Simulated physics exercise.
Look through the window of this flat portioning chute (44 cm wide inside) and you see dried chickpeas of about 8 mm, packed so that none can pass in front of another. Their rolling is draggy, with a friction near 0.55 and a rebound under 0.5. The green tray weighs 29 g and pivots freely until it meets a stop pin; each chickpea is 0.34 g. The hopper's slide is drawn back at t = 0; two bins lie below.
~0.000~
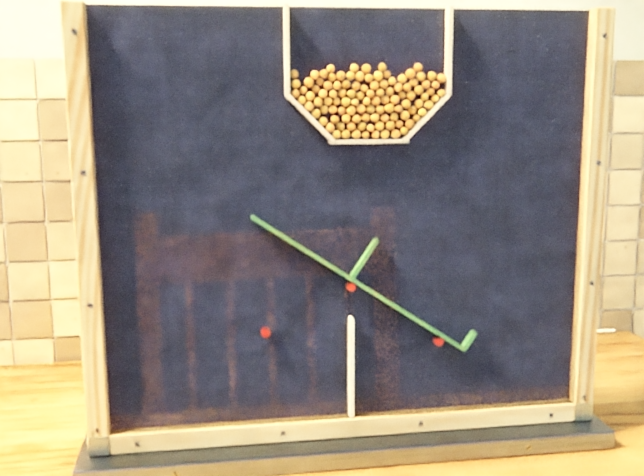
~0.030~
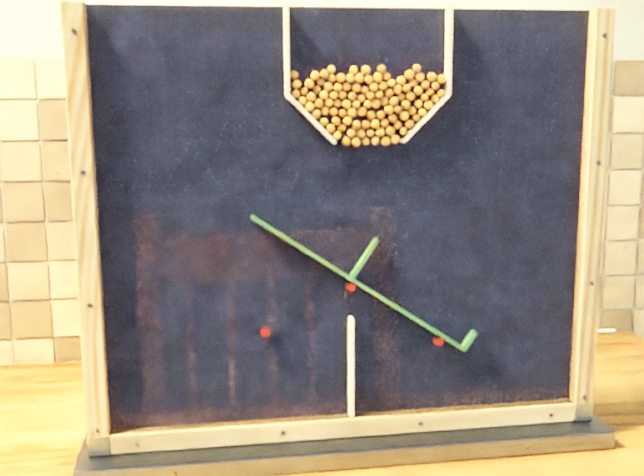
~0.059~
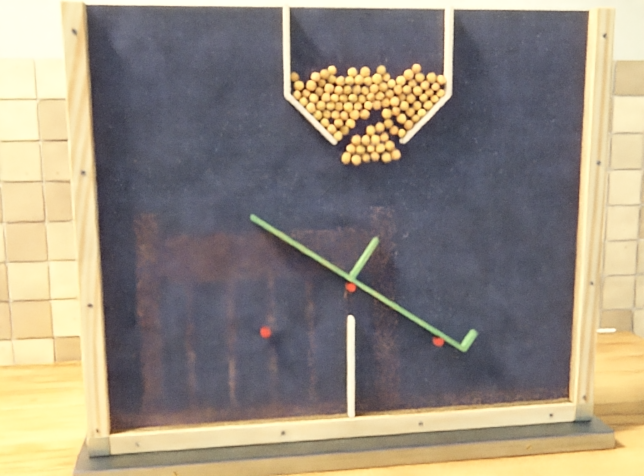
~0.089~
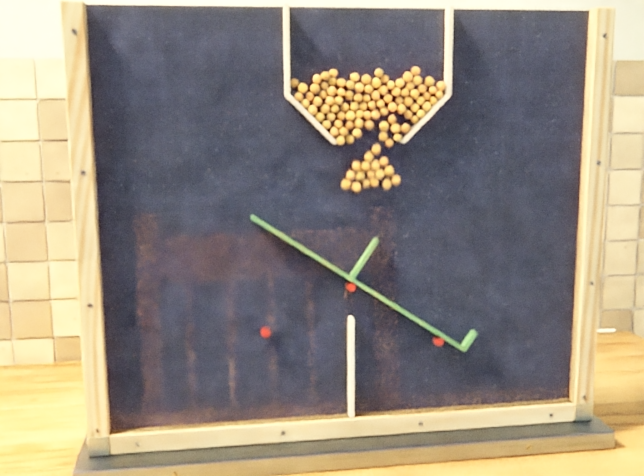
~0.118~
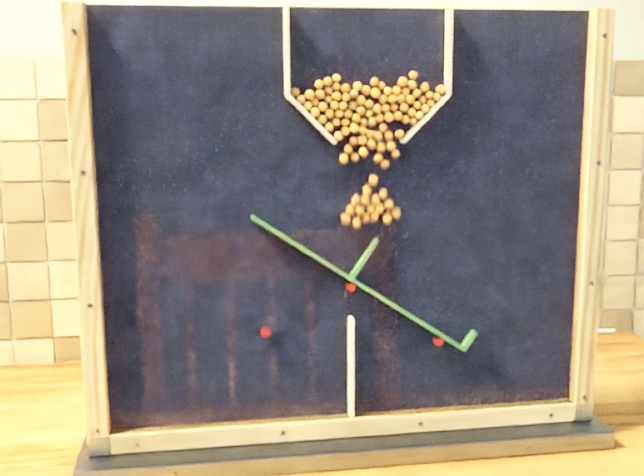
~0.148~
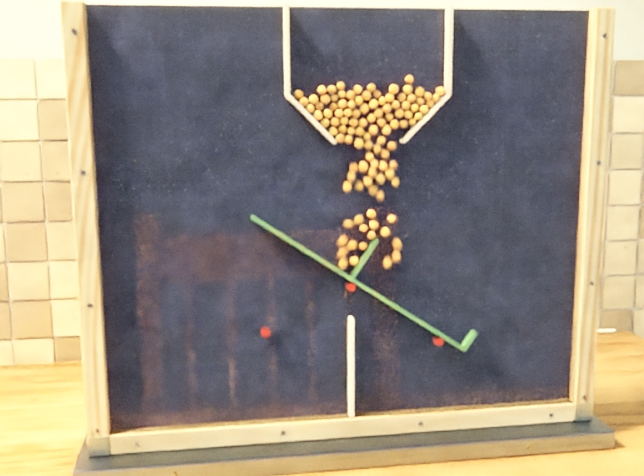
Tan chickpeas pour from the opened mouth of a white-edged hopper at the top of a dark blue, wood-framed box, seen straight on by a still camera. Below, a green tray with a short upright wall slants down to the right on a red pivot, above a white divider and between two red stops. The chickpeas drop in a loose clump, then more follow, and the first ones land around the upright wall while the tray stays still.
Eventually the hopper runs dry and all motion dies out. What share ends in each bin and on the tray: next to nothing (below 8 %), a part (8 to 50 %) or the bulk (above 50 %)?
Final split - right bin a middling share, left bin scarcely any, tray the lion's share.
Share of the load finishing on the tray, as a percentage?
65 per cent, roughly.
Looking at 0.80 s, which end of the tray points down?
It dips on the right end.
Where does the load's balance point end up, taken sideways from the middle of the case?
Right side, about 7 cm off centre.
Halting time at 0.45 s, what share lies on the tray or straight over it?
It comes to close to 90 in a hundred.
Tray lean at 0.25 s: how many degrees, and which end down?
35°, right end low.
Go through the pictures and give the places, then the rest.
In the first frame, gate shut, about 110 chickpeas in the hopper; its mouth (334, 142) to (403, 141); tray right end down 34°; its ends (253, 218) and (463, 349), top of its upright wall (376, 240); pivot (351, 287); stops (266, 332) and (438, 341); a lip at the right end.
In the second frame, 2 out; bottom chickpea (356, 142); tray right end down 34°.
In the third frame, 11 out; bottom chickpea (356, 160); tray right end down 34°.
In the fourth frame, 18 out; bottom chickpea (357, 187); tray right end down 34°.
In the fifth frame, 27 out; bottom chickpea (357, 223); tray right end down 34°.
In the sixth frame, 38 out; bottom chickpea (388, 263); tray right end down 34°; its ends (253, 218) and (463, 349), top of its upright wall (376, 240).
By 0.25 s 70 % have left the hopper; tray right end down 34°; on or over it 65 %, past it to the left 0 %, to the right 0 %.
By 0.45 s 100 % have left the hopper; tray right end down 34°; on or over it 90 %, past it to the left 0 %, to the right 10 %.
By 0.80 s 100 % have left the hopper; tray right end down 34°; on or over it 70 %, past it to the left 0 %, to the right 30 %.
In the end, by 1.8 s, right bin 35 %, left bin 0 %, tray 65 %; tray right end down 34°.
